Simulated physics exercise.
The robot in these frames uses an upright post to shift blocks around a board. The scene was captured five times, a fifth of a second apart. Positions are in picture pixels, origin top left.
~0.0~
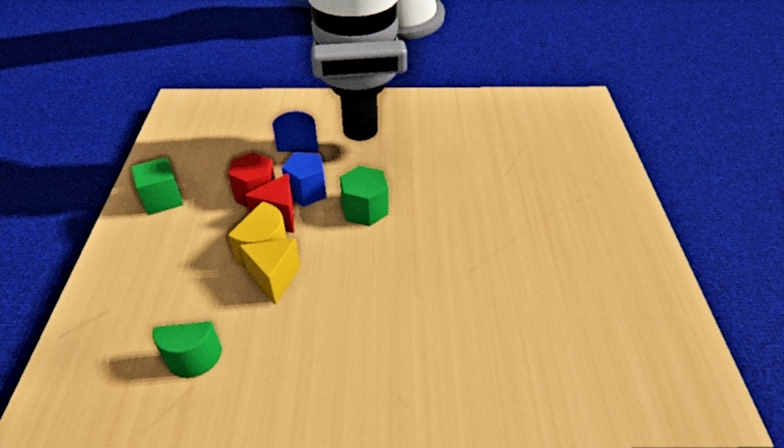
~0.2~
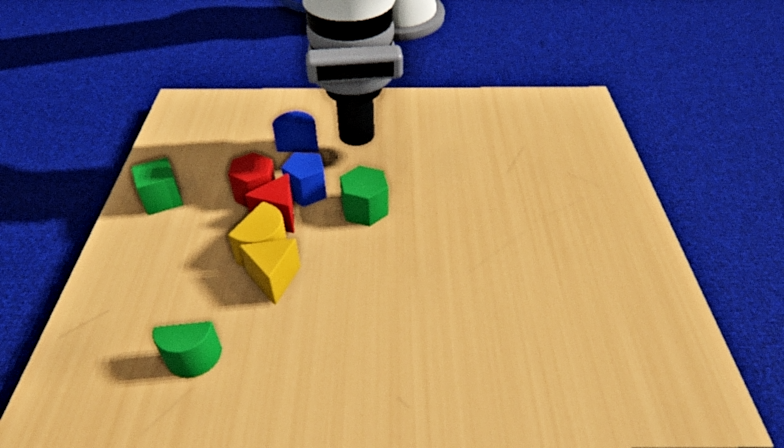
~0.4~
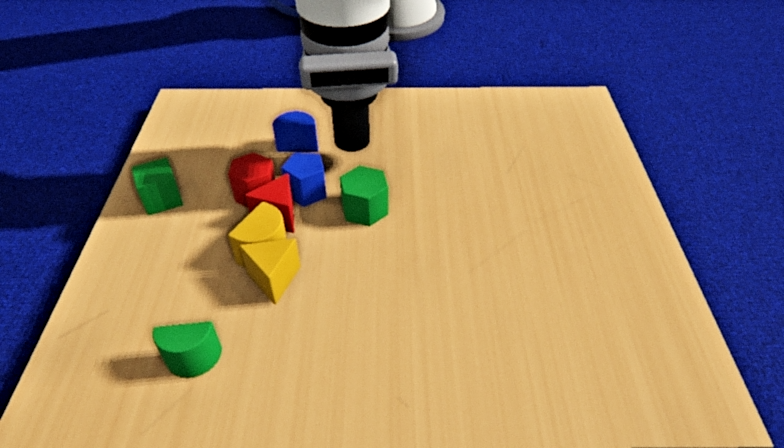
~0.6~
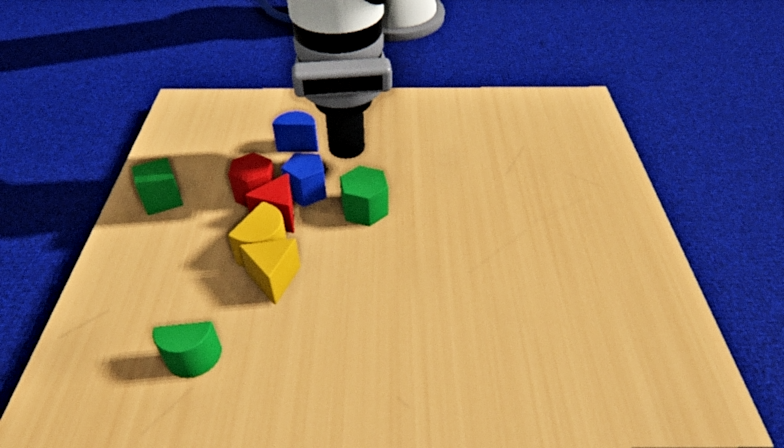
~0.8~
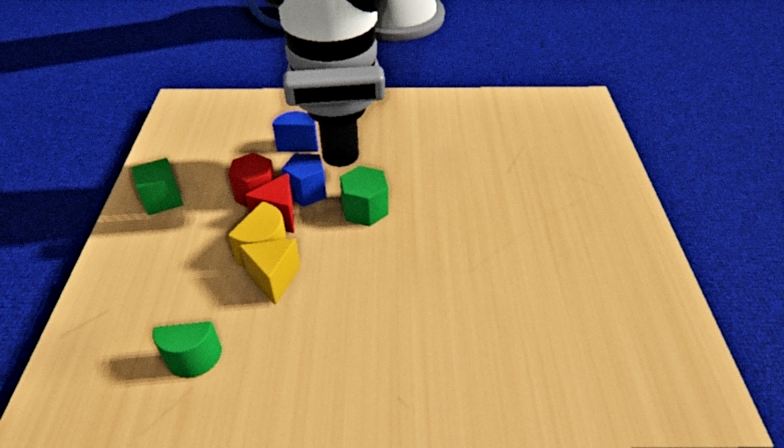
Robot arm with a black post edging slightly left and nearer over a wooden board, the scattered coloured blocks staying still.
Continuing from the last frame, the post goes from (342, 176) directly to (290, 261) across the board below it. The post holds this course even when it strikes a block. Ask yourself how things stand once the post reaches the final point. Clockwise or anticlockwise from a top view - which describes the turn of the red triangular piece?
The block turns counter-clockwise.
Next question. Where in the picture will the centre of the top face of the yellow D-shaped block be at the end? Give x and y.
If I read the scene right, the answer is (238, 234).
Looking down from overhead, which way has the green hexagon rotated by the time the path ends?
Spins counterclockwise.
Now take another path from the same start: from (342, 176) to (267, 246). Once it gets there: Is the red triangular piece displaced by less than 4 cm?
No.
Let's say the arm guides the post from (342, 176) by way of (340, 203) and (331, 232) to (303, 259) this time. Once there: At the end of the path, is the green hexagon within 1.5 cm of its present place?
The answer is no.
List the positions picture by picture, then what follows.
In the first picture, post's lower end at (361, 131); yellow D-shaped block at (259, 223); yellow triangular piece at (268, 253); red triangular piece at (274, 191); blue pentagon at (304, 164); green hexagon at (364, 181).
In the second picture, post at (357, 136); blocks still.
In the third picture, post at (352, 141); blocks still.
In the fourth picture, post at (347, 148); blocks still.
In the fifth picture, post at (341, 156); yellow D-shaped block at (259, 223); yellow triangular piece at (268, 253); red triangular piece at (274, 191); blue pentagon at (304, 164); green hexagon at (364, 181).
On the path given first. One third of the way, post at (324, 182); yellow D-shaped block at (251, 227), turned 15° anticlockwise; red triangular piece at (250, 195), turned 30° anticlockwise; blue pentagon at (280, 175), turned 50° clockwise; green hexagon at (363, 184), turned 15° anticlockwise.
Two thirds of the way, post at (305, 210); yellow D-shaped block at (250, 227), turned 15° anticlockwise; red triangular piece at (240, 196), turned 20° anticlockwise; blue pentagon at (275, 184), turned 105° clockwise; green hexagon at (363, 185), turned 20° anticlockwise.
At the end, post at (286, 241); yellow D-shaped block at (238, 234); yellow triangular piece at (265, 263); red triangular piece at (240, 196), turned 20° anticlockwise; blue pentagon at (275, 184), turned 105° clockwise; green hexagon at (363, 185), turned 20° anticlockwise.
